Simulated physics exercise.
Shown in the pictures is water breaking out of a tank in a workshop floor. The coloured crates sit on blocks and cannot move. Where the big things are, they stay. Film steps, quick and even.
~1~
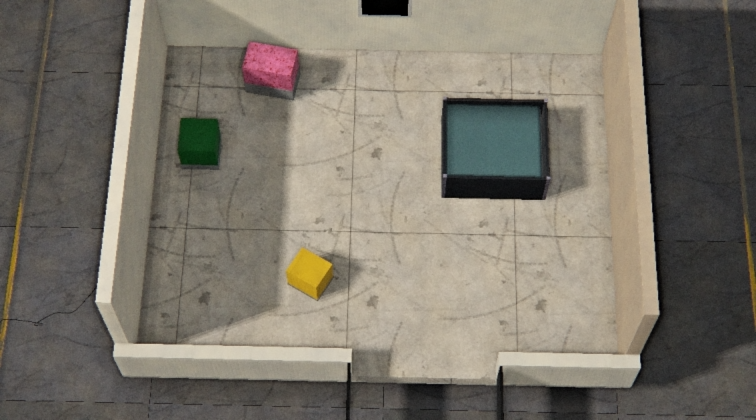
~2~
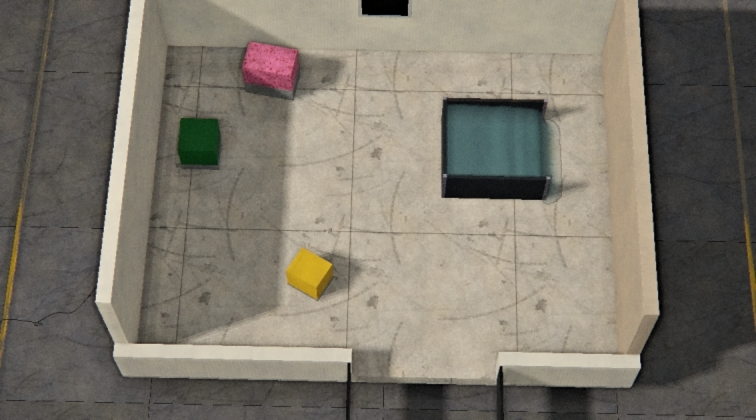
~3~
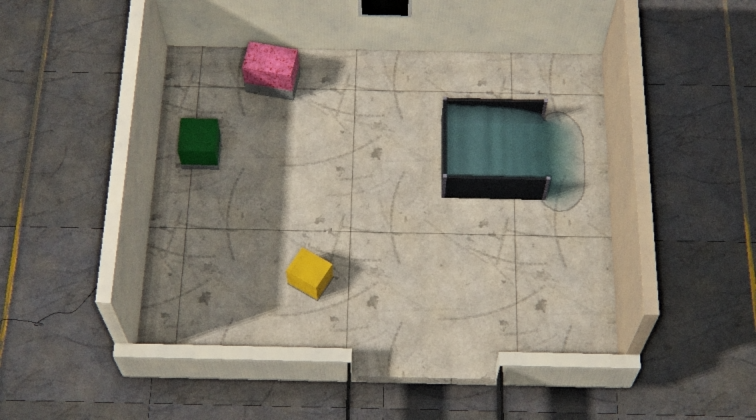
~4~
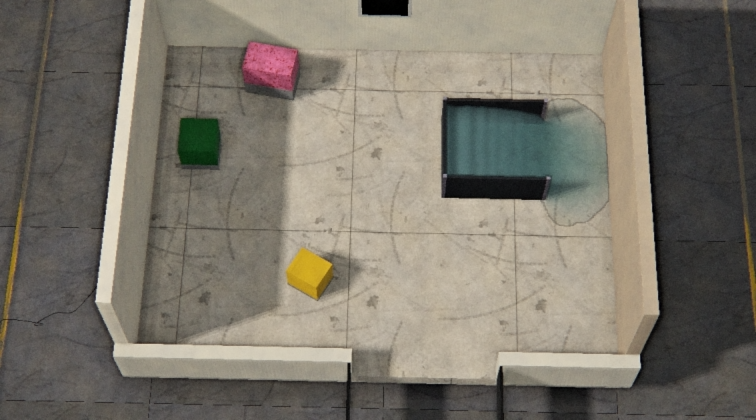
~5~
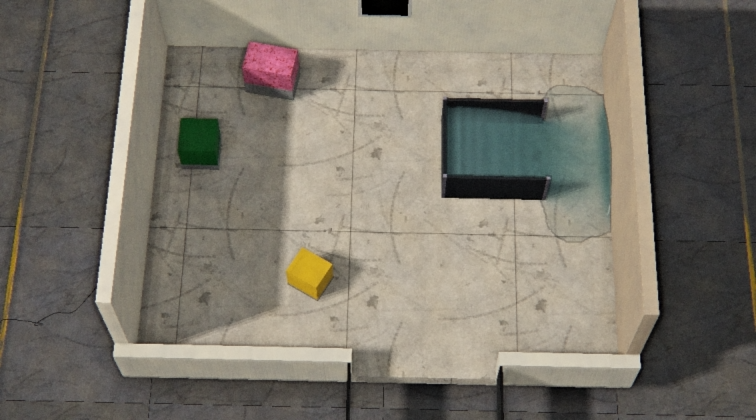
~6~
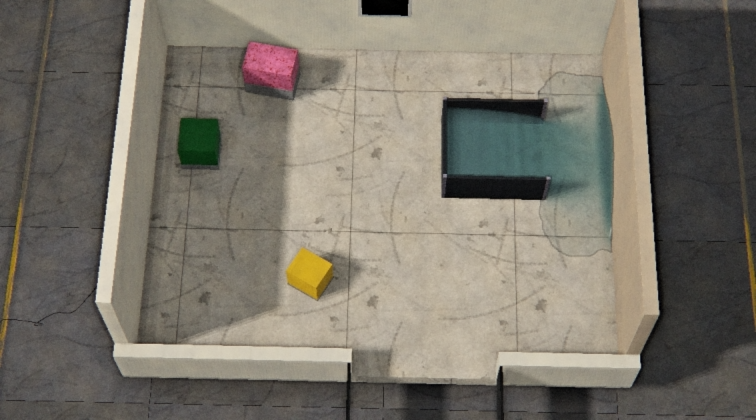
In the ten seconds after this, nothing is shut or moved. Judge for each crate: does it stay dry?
One by one: As for the yellow crate it's moistened by the water; as for the green crate it's untouched by the water; as for the pink crate it's untouched by the water.
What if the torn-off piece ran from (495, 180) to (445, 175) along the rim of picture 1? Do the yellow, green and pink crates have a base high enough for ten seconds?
Then the yellow crate gets flooded, the green crate is untouched and the pink crate is untouched.
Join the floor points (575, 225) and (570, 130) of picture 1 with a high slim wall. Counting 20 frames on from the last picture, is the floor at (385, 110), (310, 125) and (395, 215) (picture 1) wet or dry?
One by one: Soaked, spared, spared.
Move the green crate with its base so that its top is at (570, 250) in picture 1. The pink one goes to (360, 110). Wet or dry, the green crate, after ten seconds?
As for the green crate, it is dampened.
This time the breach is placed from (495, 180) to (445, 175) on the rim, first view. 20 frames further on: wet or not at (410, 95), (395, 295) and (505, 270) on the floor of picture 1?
Obs. 1: Moisture-free; obs. 2: Sodden; obs. 3: Sodden.
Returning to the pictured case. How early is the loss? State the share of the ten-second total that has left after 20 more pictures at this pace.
My figure is about 15 in a hundred.
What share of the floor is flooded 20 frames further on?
Close to 40 in a hundred, I think.
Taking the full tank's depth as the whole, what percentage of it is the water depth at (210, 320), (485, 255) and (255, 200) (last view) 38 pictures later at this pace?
First spot roughly 2 %, second 2 %, third 2 %.
A moment on, water covers 10 % of the floor; the yellow crate not reached, the green crate not reached, the pink crate not reached.
Next, water covers 20 % of the floor; the yellow crate not reached, the green crate not reached, the pink crate not reached.
Then, water covers 40 % of the floor; the yellow crate not reached, the green crate not reached, the pink crate water round its plinth.
Later, water covers 75 % of the floor; the yellow crate water round its plinth, the green crate water round its plinth, the pink crate water round its plinth.
In the end, water covers 95 % of the floor; the yellow crate was topped, the green crate stayed above the water, the pink crate stayed above the water.
